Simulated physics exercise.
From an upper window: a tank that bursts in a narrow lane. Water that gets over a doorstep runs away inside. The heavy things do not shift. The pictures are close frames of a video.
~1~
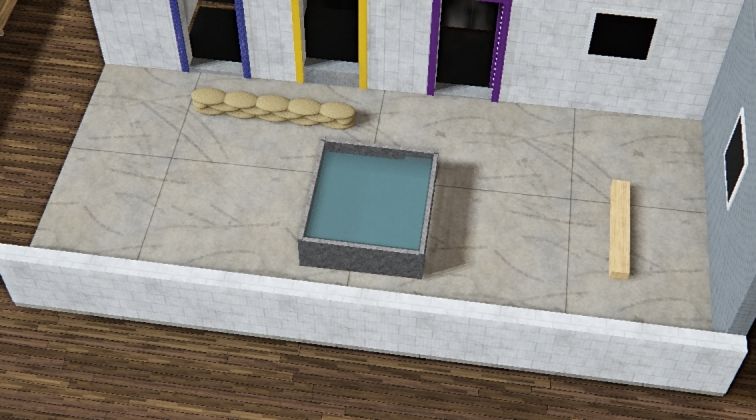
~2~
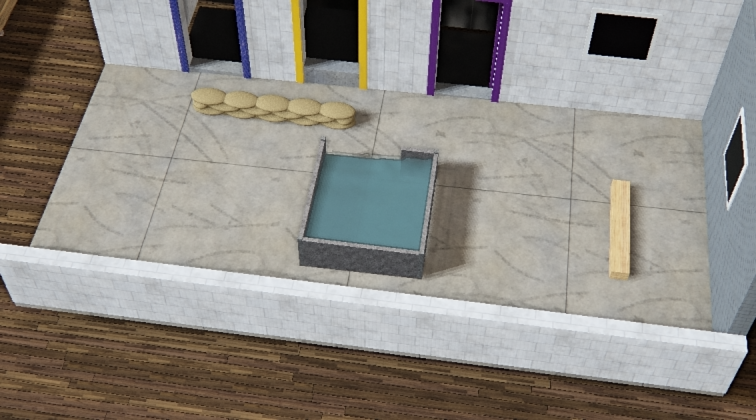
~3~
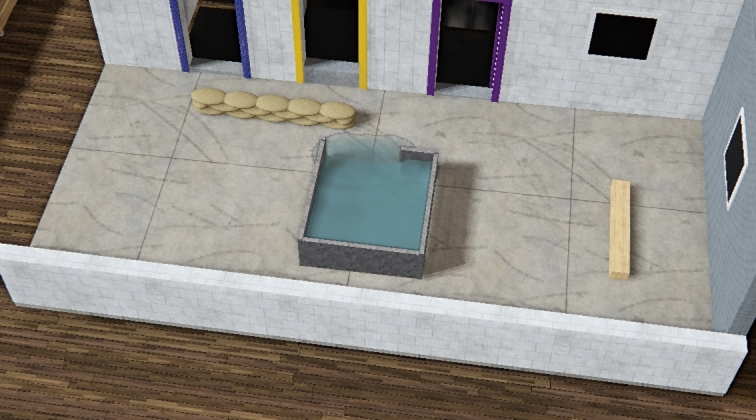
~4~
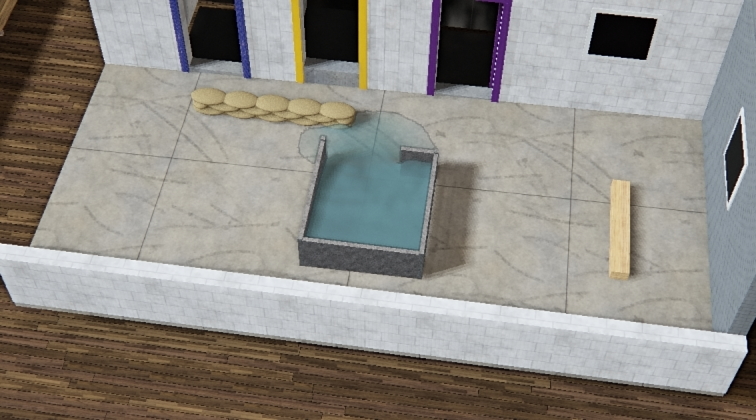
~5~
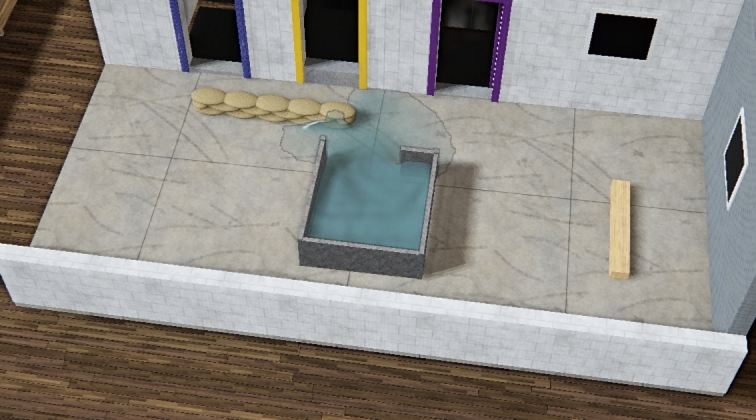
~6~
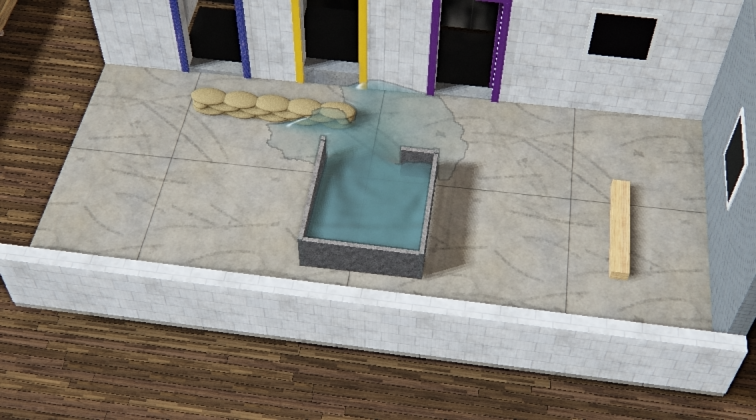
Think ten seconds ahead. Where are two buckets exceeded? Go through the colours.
In the end: The blue door admits no more than that; the purple door lets in a lot; the yellow door admits no more than that.
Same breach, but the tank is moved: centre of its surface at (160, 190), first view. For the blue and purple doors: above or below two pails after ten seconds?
One by one: The blue door takes more; the purple door stays under.
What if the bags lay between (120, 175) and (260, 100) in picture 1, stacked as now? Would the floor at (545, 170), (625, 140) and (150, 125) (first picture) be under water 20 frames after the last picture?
One after the other: Under water, wet, wet.
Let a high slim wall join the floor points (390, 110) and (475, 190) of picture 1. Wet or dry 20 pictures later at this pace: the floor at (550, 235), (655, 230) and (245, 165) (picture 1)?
In turn: No water, not flooded, flooded.
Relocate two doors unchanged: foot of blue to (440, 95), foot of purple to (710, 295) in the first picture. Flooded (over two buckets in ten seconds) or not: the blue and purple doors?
One by one: The blue door is over; the purple door lets less in.
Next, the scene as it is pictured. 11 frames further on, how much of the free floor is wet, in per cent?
Near 30 in a hundred.
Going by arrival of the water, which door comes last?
The blue one.
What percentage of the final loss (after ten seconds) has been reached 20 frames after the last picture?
Some 25 per cent.
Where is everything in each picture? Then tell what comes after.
In the first picture, still water in the open tank at (370, 197).
In the second picture, the front is at a hidden place, out from the gap on the open tank's far side.
In the third picture, the front is at (408, 148), out from the gap on the open tank's far side.
In the fourth picture, water pours out on the open tank's far side and has run to (398, 118).
In the fifth picture, the front is at (399, 93), out from the gap on the open tank's far side.
In the sixth picture, the front is at (429, 95), out from the gap on the open tank's far side.
A moment on, water covers 15 % of the floor; the blue door not reached, the purple door under two buckets in, the yellow door wet at the sill, nothing in.
Next, water covers 30 % of the floor; the blue door wet at the sill, nothing in, the purple door under two buckets in, the yellow door wet at the sill, nothing in.
Then, water covers 50 % of the floor; the blue door wet at the sill, nothing in, the purple door over two buckets in, the yellow door wet at the sill, nothing in.
Later, water covers 55 % of the floor; the blue door wet at the sill, nothing in, the purple door over two buckets in, the yellow door wet at the sill, nothing in.
In the end, water covers 55 % of the floor; the blue door wet at the sill, nothing in, the purple door over two buckets in, the yellow door wet at the sill, nothing in.
